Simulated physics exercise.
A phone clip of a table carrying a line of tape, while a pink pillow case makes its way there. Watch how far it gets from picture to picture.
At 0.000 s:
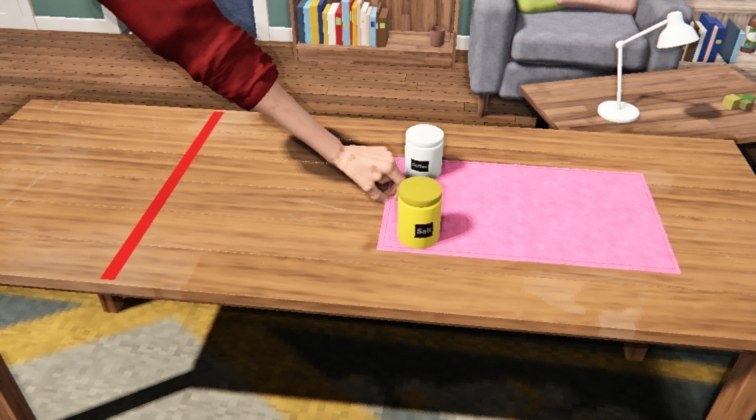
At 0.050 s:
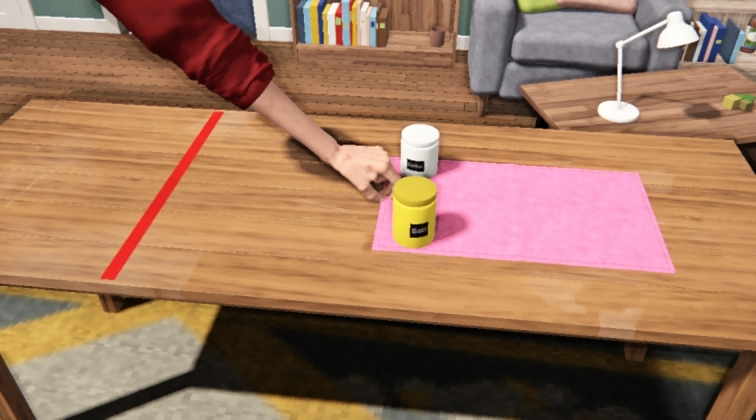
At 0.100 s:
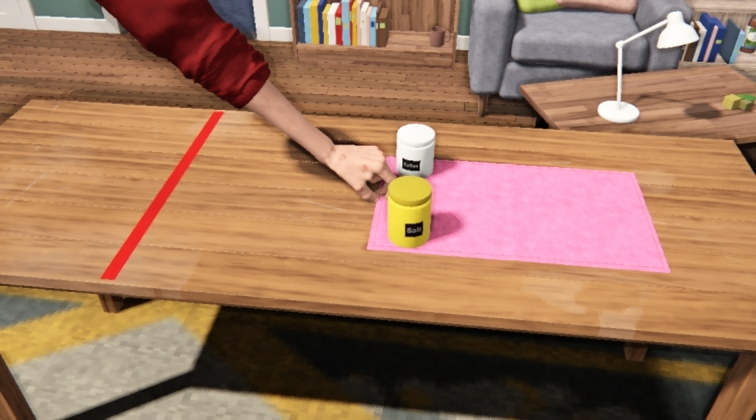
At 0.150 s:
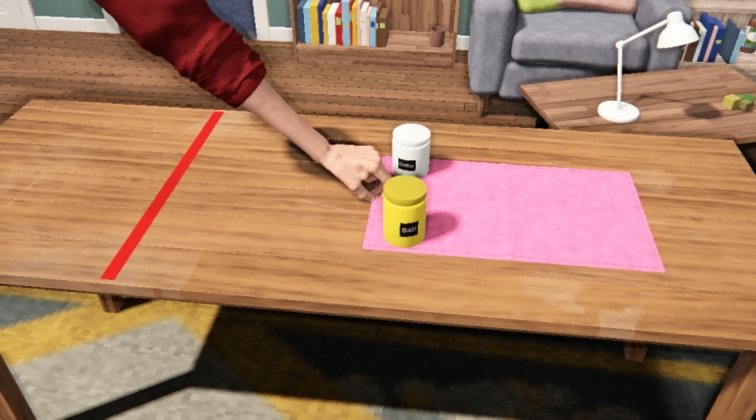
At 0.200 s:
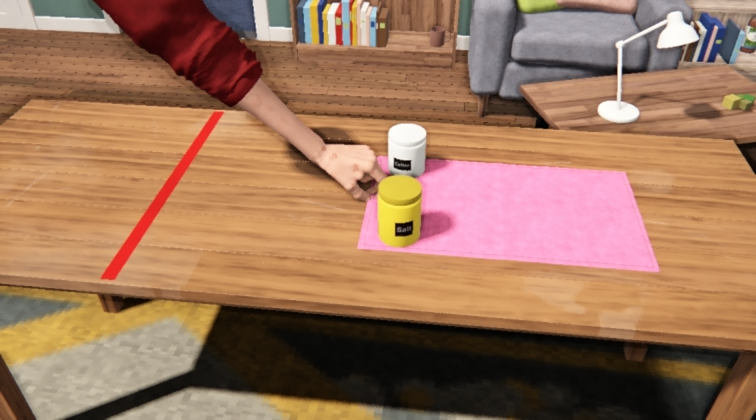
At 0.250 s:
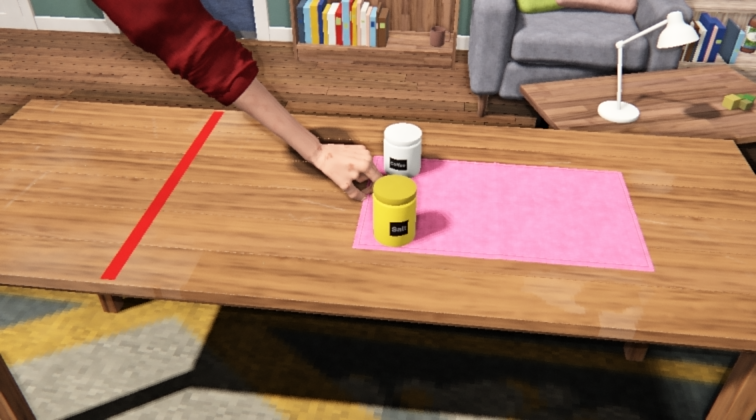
A hand in a red sleeve slowly pulled a pink cloth a short way left across a wooden table toward a strip of red tape, and the yellow and white jars moved along with it.
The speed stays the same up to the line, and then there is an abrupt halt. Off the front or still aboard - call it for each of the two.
Yellow jar: Still aboard, white jar: Still aboard.
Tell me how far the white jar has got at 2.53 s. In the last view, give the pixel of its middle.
Look around (218, 139) in the last picture.
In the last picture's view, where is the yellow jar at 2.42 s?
At that moment it is at (189, 196).
By 2.42 s, hem at the tape; yellow jar on the cloth near (189, 196); white jar on the cloth near (223, 140).
By 2.53 s, hem at the tape; yellow jar on the cloth near (182, 196); white jar on the cloth near (218, 139).
When it is over, hem at the tape; yellow jar on the cloth near (182, 196); white jar on the cloth near (218, 139). The yellow jar stays on the cloth and the white jar remains aboard.
